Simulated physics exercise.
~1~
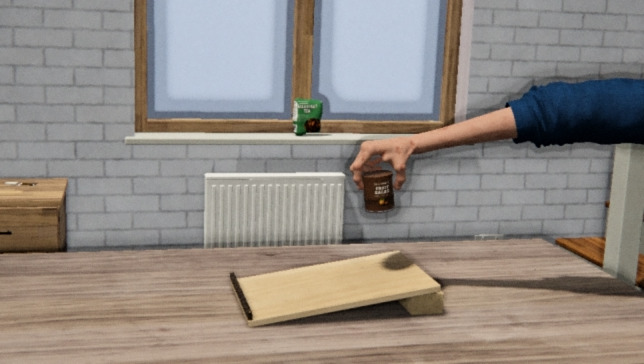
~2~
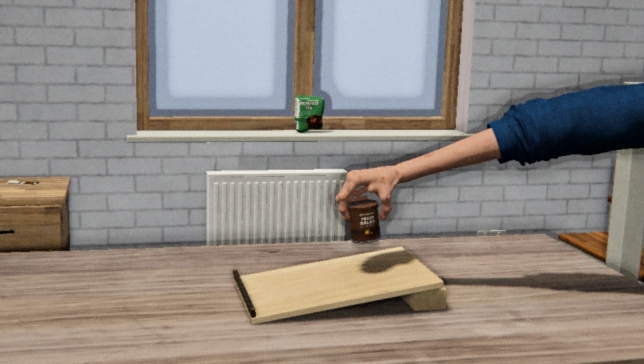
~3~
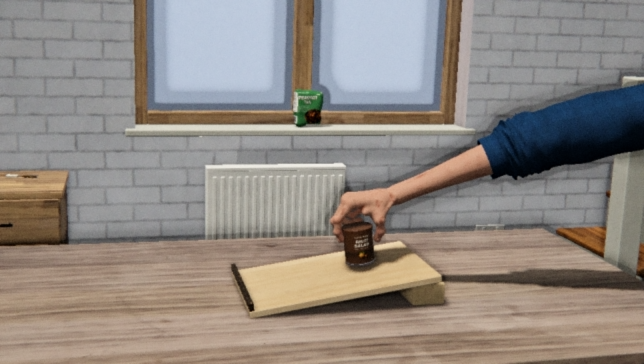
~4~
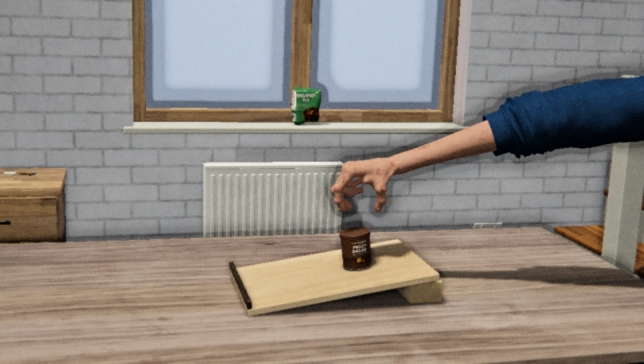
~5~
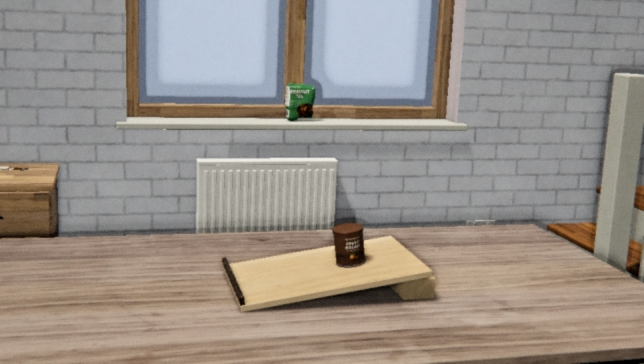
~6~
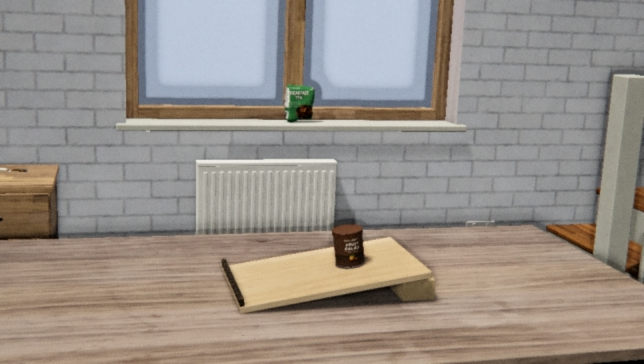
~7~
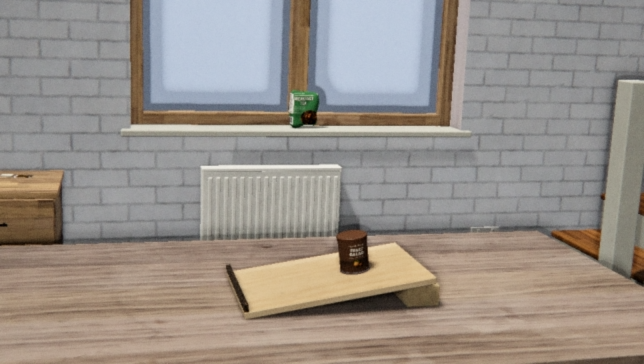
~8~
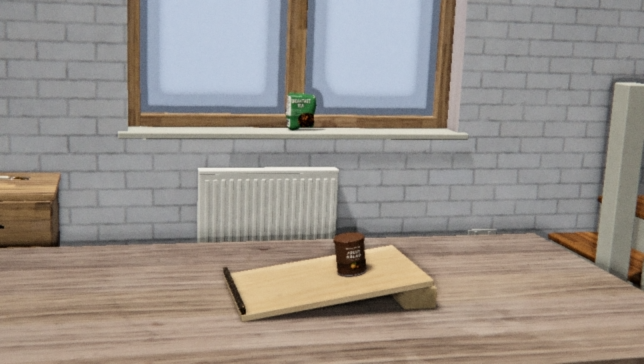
A small brown tin was lowered by a hand in a blue sleeve onto a sloping wooden board on a table, moving down and a little to the left. The hand let go and drew away, and the tin stayed put on the slope.
